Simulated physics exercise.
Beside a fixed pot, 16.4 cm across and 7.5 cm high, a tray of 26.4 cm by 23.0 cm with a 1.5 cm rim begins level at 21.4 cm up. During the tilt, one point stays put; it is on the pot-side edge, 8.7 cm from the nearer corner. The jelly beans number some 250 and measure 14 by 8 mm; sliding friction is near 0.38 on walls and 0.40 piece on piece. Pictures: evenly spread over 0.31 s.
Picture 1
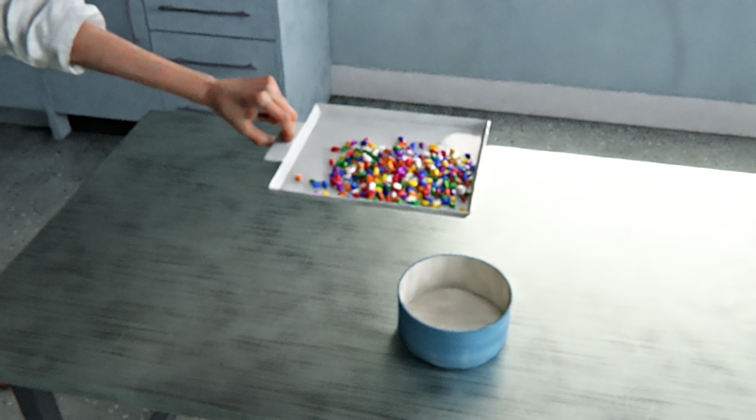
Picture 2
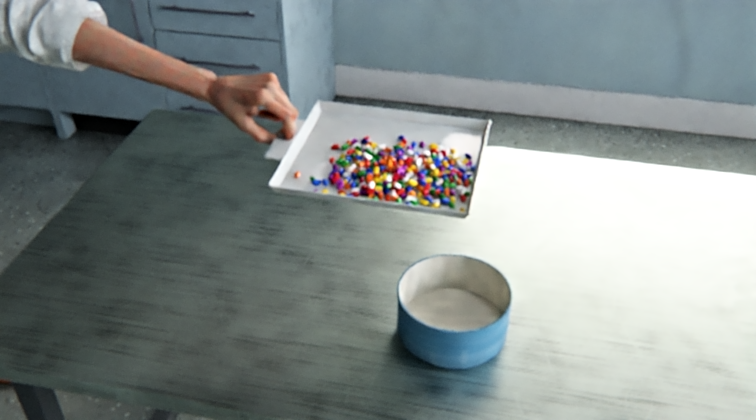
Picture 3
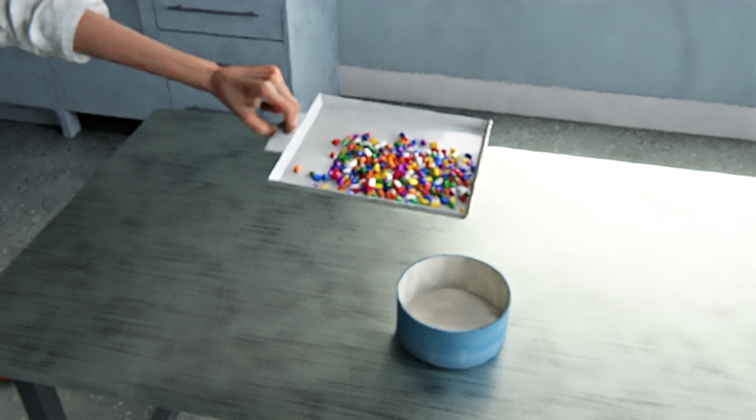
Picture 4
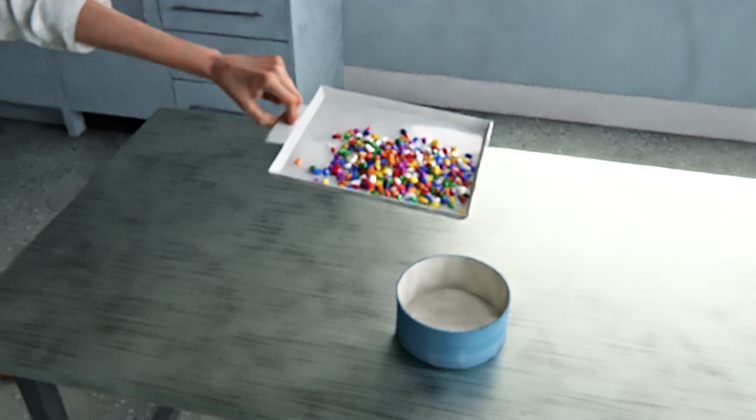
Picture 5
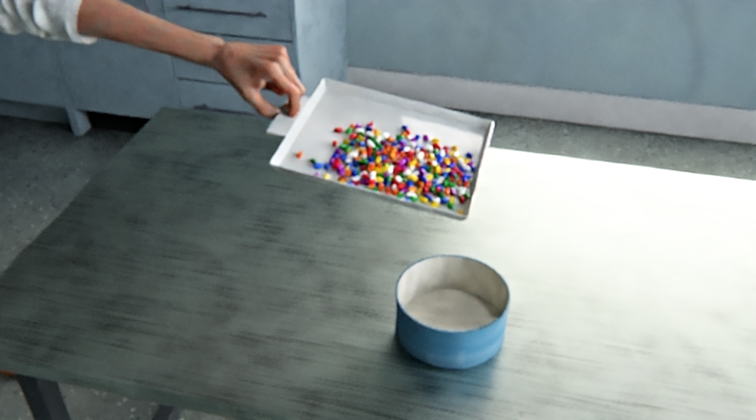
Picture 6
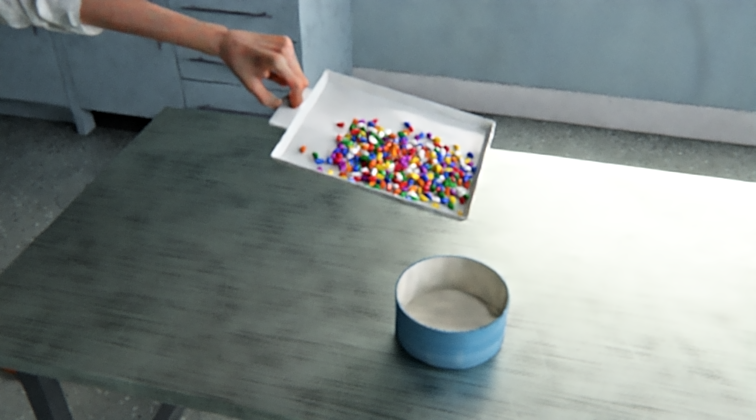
A white tray of small, multicoloured jelly beans, held at its left side by a hand in a white sleeve, starts out roughly level above a dark table with a blue pot on it. The hand rises slightly, and the tray gradually slants down toward the right, the beans staying clustered on it.
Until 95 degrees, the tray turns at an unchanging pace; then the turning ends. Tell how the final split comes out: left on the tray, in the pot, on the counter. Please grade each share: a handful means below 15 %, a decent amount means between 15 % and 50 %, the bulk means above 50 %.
Tray: A handful, pot: The bulk, counter: A decent amount.
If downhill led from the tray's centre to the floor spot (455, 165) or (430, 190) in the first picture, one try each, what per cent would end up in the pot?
That would be close to 25 per cent, then close to 100 per cent.
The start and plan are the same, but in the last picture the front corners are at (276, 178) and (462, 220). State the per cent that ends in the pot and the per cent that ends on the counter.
In the pot: 90 per cent; on the counter: 10 per cent.
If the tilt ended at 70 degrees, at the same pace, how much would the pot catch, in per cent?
65 per cent.
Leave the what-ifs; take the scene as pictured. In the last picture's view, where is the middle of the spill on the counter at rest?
The middle of the spill sits at roughly (550, 294).
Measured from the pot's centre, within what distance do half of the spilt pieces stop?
Close to 20 cm, give or take.
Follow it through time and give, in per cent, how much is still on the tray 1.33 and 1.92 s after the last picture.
First 15, then 0.
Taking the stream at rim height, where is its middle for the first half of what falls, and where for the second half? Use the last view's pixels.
I'd mark about (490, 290) for the first half, then (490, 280) for the second.
Then, 0.80 s after the last picture, tilt 51 degrees; the tray holds 80 %, the pot 5 %.
Then, 1.33 s after the last picture, tilt 77 degrees; the tray holds 15 %, the pot 50 %.
Then, 1.92 s after the last picture, tilt 95 degrees; the tray holds 0 %, the pot 65 %.
In the end, tray 0 %, pot 65 %, counter 35 %.
